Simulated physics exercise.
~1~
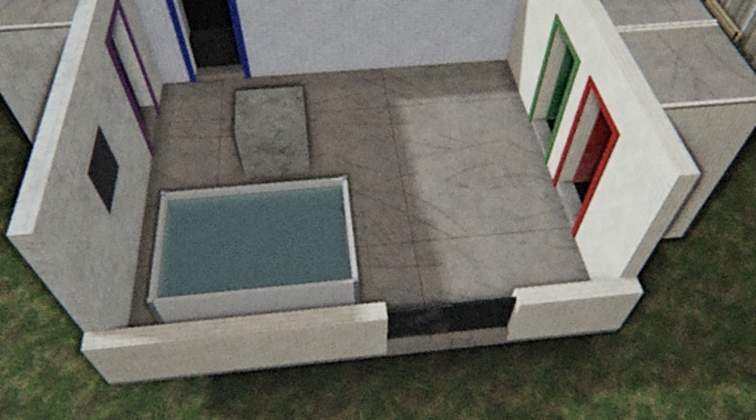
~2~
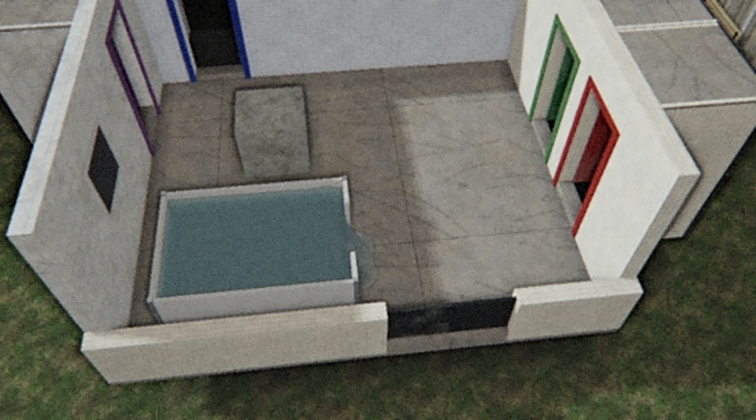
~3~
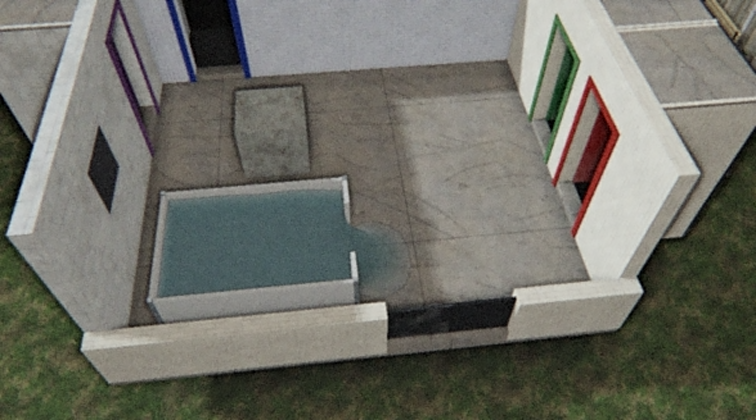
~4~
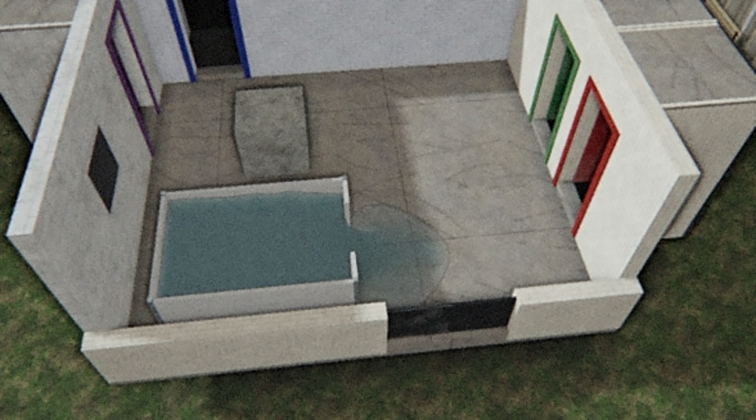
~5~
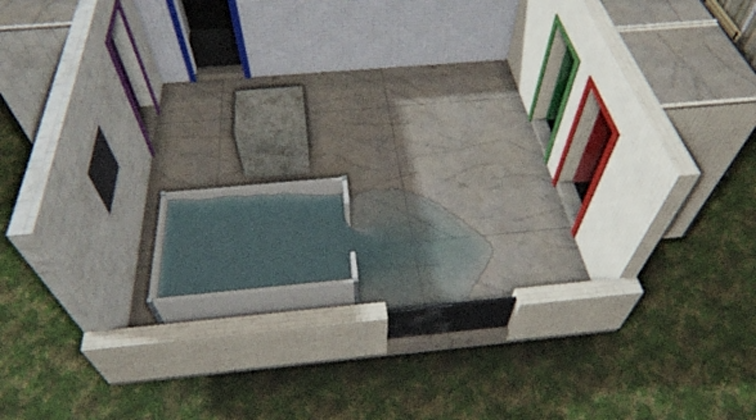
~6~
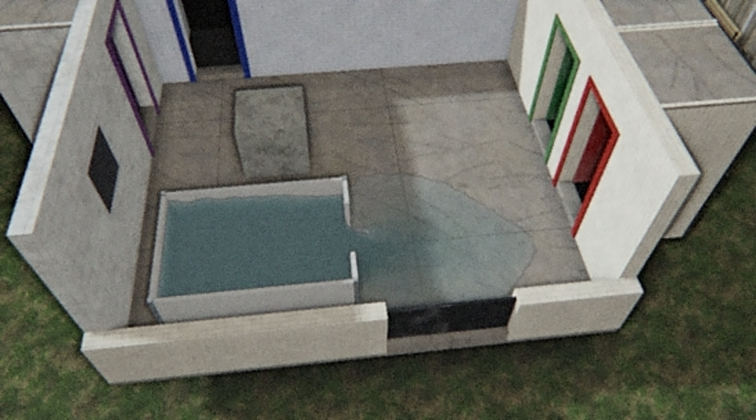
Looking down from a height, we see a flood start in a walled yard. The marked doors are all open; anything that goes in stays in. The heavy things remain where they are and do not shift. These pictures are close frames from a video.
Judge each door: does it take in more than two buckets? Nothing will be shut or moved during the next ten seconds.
The blue door sees no more than two buckets come in; the purple door sees no more than two buckets come in; the green door sees more than two buckets come in; the red door sees more than two buckets come in.
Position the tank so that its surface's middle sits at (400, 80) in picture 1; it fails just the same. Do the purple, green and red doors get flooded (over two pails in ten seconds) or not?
Log: Purple door misses the mark; green door breaks the limit; red door misses the mark.
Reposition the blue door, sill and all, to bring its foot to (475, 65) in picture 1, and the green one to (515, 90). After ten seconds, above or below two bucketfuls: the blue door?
Looking at it, blue door tops the limit here.
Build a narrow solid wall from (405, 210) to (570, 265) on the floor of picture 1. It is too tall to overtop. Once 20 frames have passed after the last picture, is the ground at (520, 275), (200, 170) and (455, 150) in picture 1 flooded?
Taking the points in the order given, they are inundated, high and dry and inundated.
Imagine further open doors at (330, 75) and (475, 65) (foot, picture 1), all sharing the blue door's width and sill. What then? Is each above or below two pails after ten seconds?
Result, in order - first ends up lower; second ends up higher.
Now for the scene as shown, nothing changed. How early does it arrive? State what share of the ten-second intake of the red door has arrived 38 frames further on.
Result: 95 % of the ten-second total.
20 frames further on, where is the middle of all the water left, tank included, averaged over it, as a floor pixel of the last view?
Somewhere around (383, 234) in the last view.
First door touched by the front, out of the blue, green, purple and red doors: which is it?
It's the door marked red.
A moment on, water covers 35 % of the floor; the blue door not reached, the purple door not reached, the green door not reached, the red door under two buckets in.
Next, water covers 40 % of the floor; the blue door not reached, the purple door not reached, the green door under two buckets in, the red door over two buckets in.
Then, water covers 45 % of the floor; the blue door not reached, the purple door not reached, the green door over two buckets in, the red door far over two buckets in.
Later, water covers 75 % of the floor; the blue door wet at the sill, nothing in, the purple door not reached, the green door over two buckets in, the red door far over two buckets in.
In the end, water covers 95 % of the floor; the blue door wet at the sill, nothing in, the purple door wet at the sill, nothing in, the green door over two buckets in, the red door far over two buckets in.
